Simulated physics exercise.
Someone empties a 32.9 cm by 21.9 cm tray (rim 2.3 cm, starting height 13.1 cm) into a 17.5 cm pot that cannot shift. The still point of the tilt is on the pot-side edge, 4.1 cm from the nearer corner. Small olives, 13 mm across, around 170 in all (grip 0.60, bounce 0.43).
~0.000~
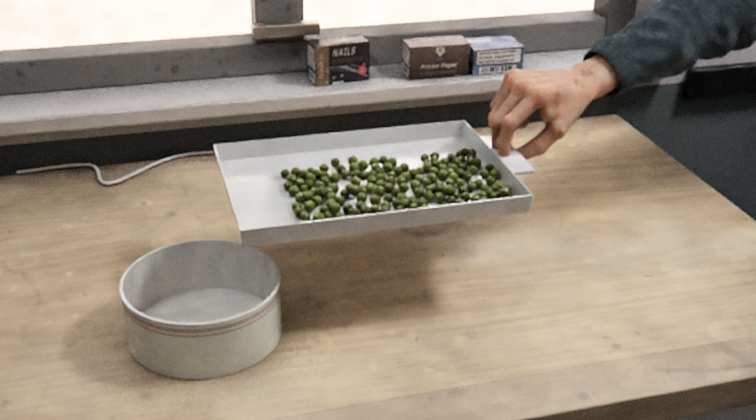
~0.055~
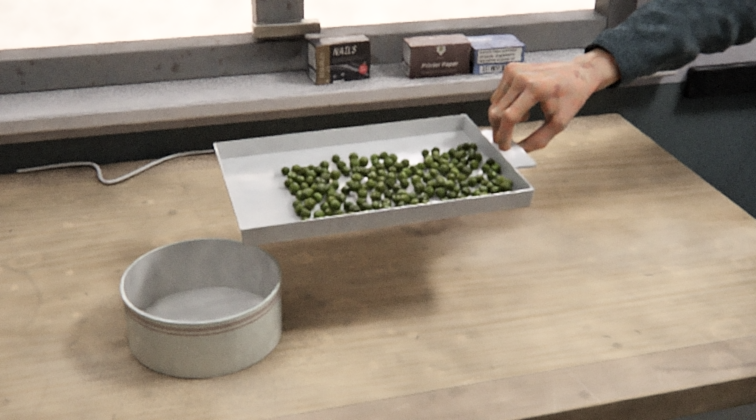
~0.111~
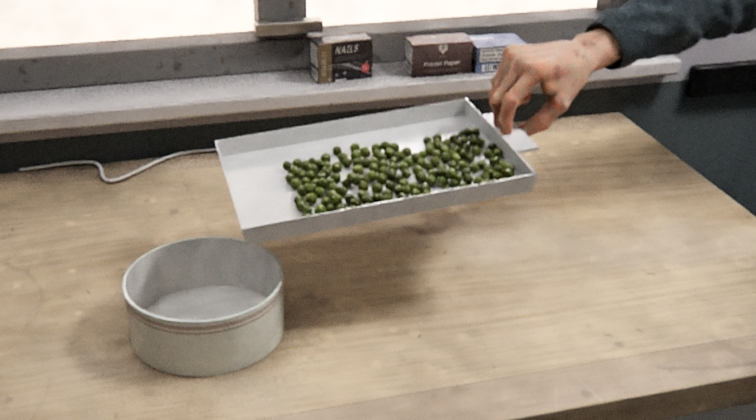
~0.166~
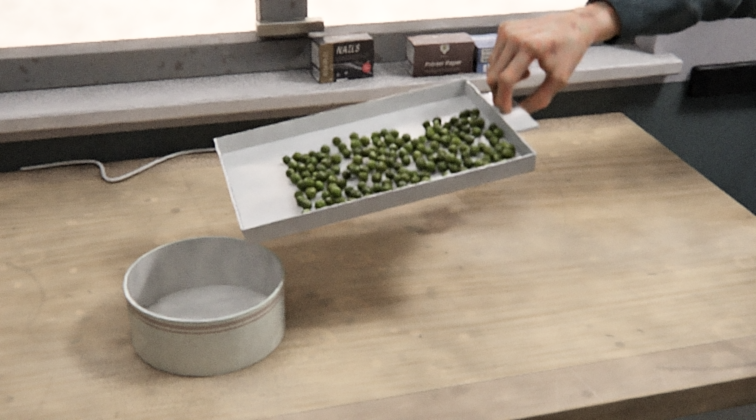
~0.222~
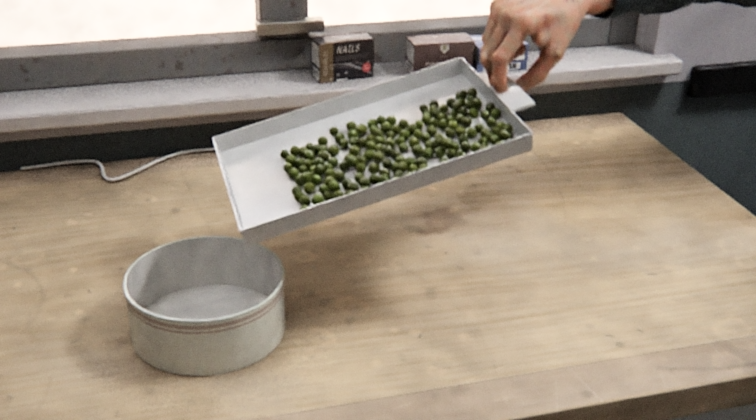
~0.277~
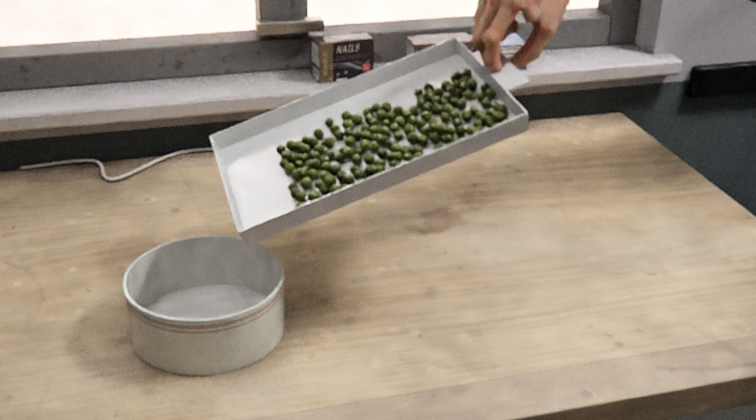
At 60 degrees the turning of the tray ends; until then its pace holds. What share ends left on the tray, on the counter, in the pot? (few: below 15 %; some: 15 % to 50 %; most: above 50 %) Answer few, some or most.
Left on the tray: Most; on the counter: Few; in the pot: Some.
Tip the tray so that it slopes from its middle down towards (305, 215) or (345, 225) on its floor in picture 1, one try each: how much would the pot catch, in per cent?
Some 10 and 0 per cent.
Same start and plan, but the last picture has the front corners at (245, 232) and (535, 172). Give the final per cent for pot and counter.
Pot 0, counter 0.
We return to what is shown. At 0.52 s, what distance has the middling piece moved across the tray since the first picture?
Some 6 cm.
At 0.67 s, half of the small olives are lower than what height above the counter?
Roughly 20 cm.
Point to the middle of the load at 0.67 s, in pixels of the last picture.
At about (270, 157).
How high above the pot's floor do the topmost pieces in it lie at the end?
Some 1.5 cm.
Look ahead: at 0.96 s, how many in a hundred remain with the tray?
Some 80 per cent of the load.
Then, at 0.52 s, tilt 40 degrees; the tray holds 100 %, the pot 0 %.
After 0.67 s, tilt 53 degrees; the tray holds 100 %, the pot 0 %.
After 0.96 s, tilt 60 degrees; the tray holds 80 %, the pot 15 %.
In the end, at 1.7 s, tray 75 %, counter 5 %, pot 20 %.
